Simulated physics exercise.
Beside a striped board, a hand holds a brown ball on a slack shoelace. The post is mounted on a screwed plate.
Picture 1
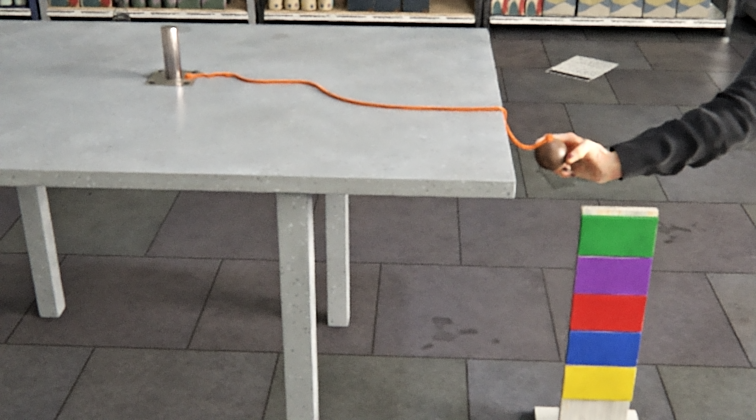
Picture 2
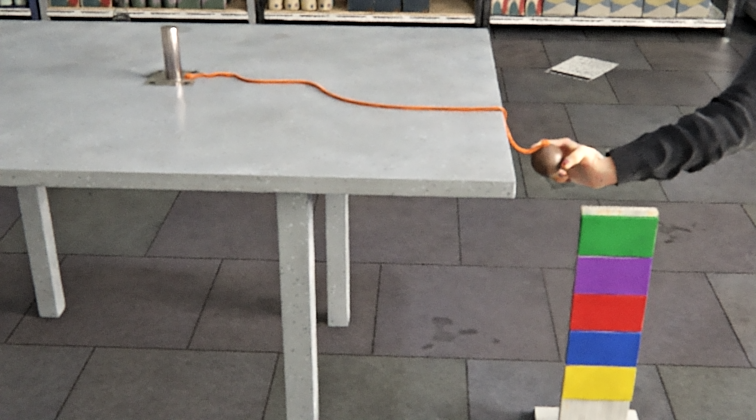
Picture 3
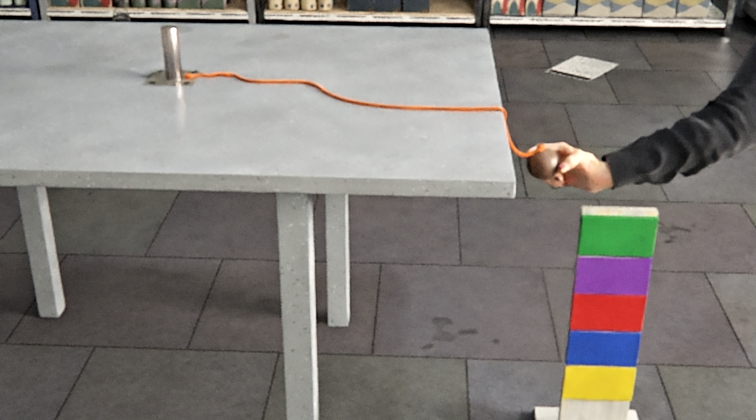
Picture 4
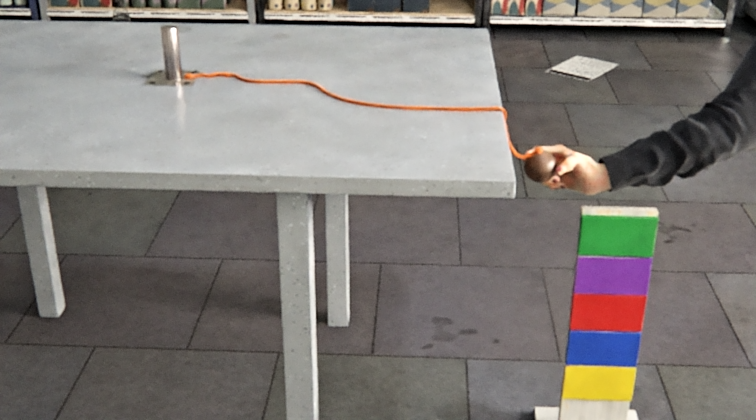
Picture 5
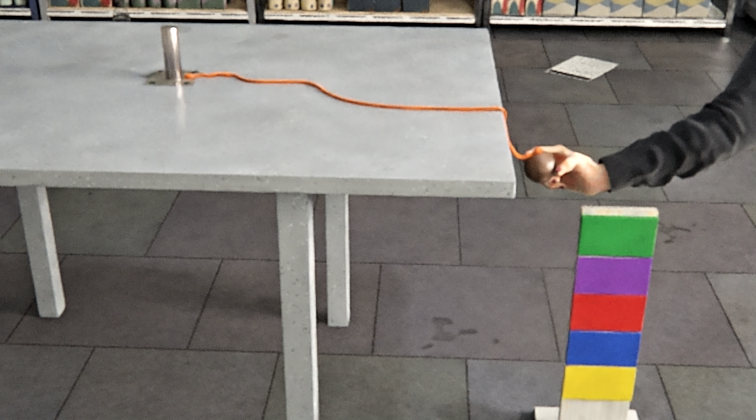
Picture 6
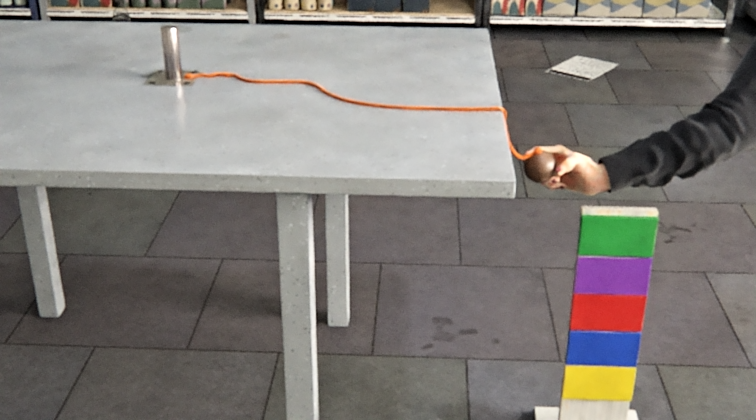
In the video, a hand holds a brown ball tied to a slack orange cord that runs across a gray table from a metal post, shifts it slightly left, then keeps it nearly still near a striped board.
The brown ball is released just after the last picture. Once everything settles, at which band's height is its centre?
Its centre settles level with the green band.
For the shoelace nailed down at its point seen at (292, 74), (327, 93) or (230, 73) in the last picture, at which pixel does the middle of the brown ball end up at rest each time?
Try 1: (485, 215); try 2: (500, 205); try 3: (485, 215).
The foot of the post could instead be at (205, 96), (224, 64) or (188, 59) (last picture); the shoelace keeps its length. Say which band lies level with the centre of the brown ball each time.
First try: Purple; second try: Purple; third try: Green.
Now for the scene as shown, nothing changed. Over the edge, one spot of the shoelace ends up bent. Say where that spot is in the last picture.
Position: Approx. (454, 109).
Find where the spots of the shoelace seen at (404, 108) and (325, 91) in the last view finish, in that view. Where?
First one: (451, 97); second one: (357, 90).
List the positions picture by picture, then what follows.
In the first frame, brown ball (551, 154); green (618, 238); purple (613, 276); red (608, 314); blue (603, 350); yellow (599, 384).
In the second frame, brown ball (547, 159); shoelace through (221, 75) (280, 82) (336, 97) (404, 108) (489, 109).
In the third frame, brown ball (543, 164).
In the fourth frame, brown ball (541, 166); shoelace through (221, 75) (280, 82) (336, 97) (404, 108) (489, 109).
In the fifth frame, brown ball (540, 167).
In the sixth frame, brown ball (540, 167); shoelace through (221, 75) (280, 82) (336, 97) (404, 108) (489, 109).
Soon after, ball near (468, 226); level with green.
After that, ball near (506, 228); level with green.
In the end, ball near (487, 230); level with green. Its middle rests at the green band.
